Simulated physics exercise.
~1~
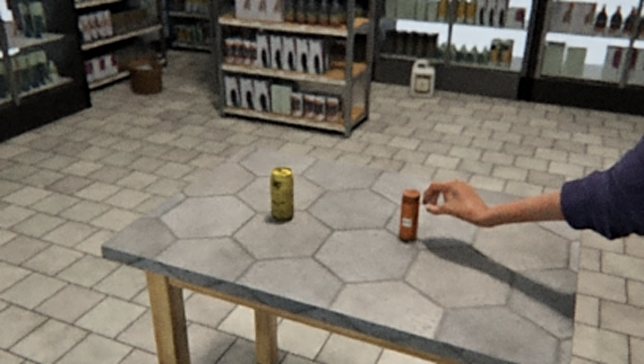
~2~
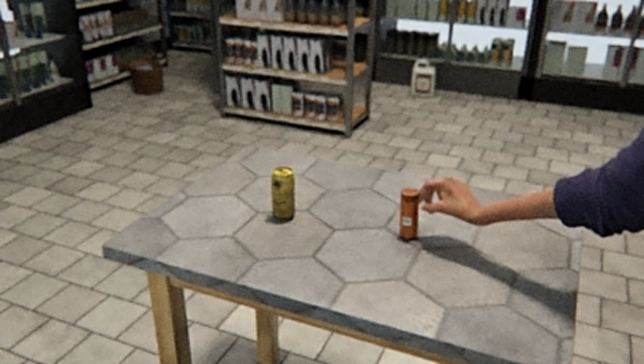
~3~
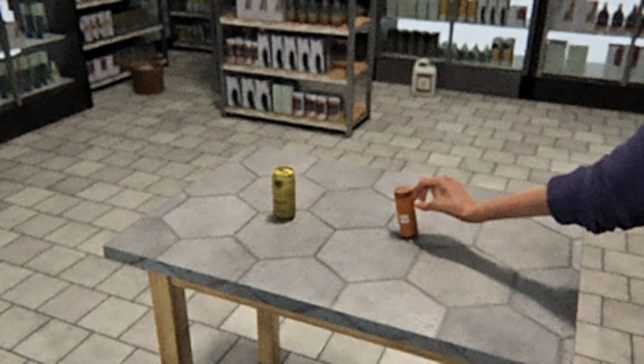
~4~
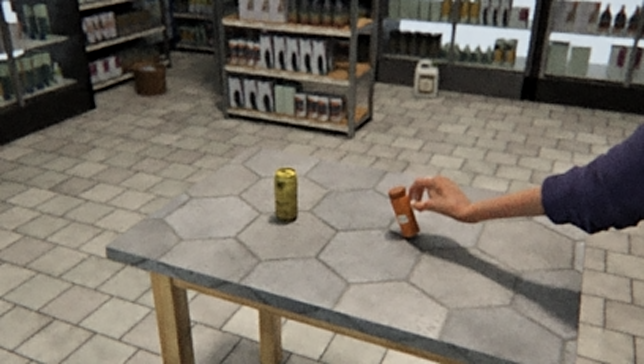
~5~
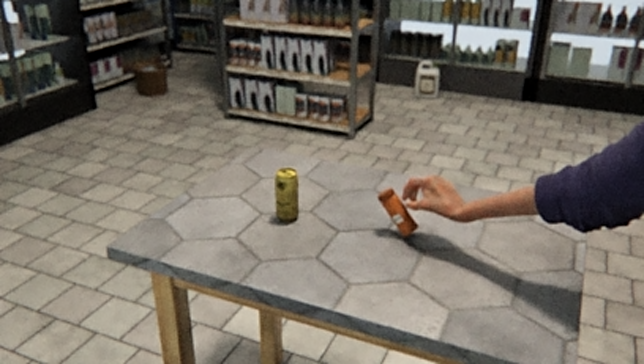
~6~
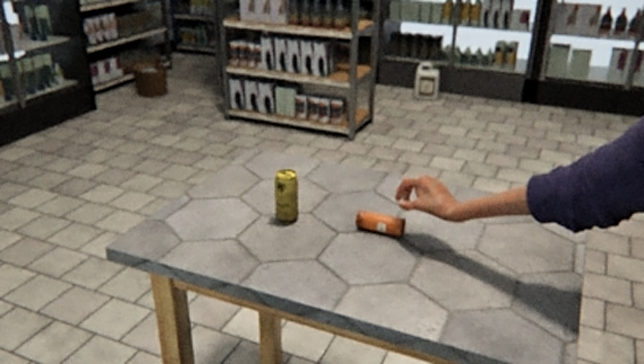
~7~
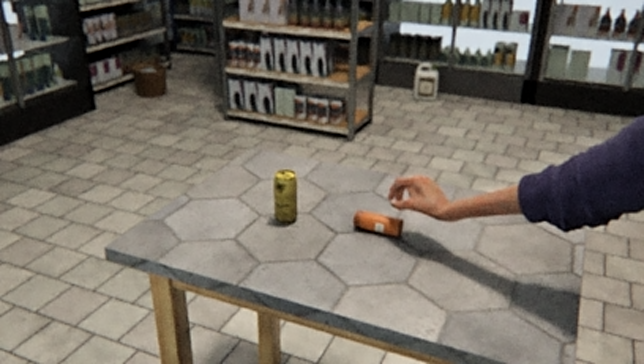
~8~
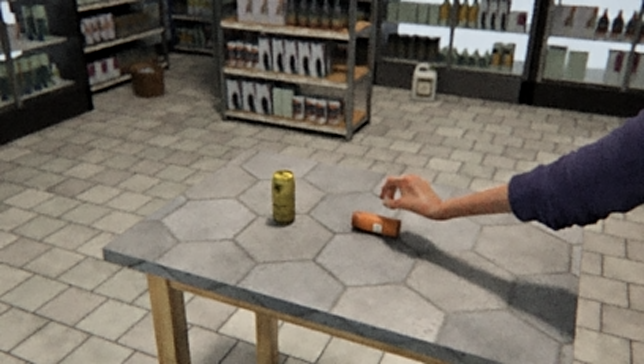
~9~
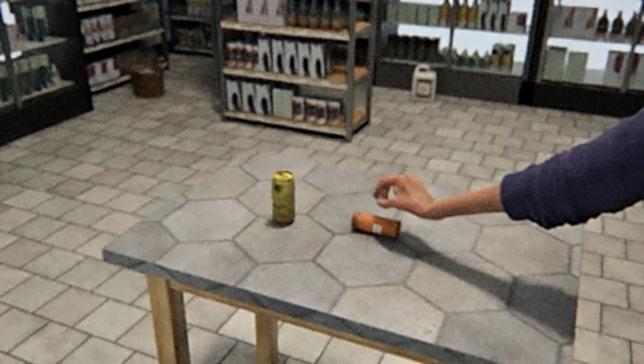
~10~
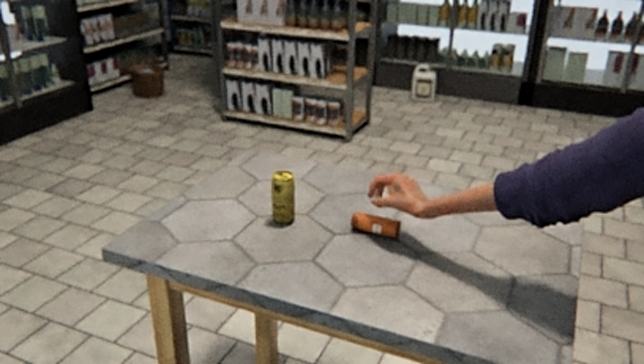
An orange shaker stands upright on a table topped with grey hexagonal tiles, to the right of a yellow can, in a room lined with stocked shelves. A hand in a dark purple sleeve reaches in from the right and pushes near the shaker's top. The shaker begins to lean left, tilting further as the fingers keep pressing. It then topples onto its side, pointing toward the can but not reaching it. The hand drifts a little farther left above it, while the shaker lies still and the can remains standing.
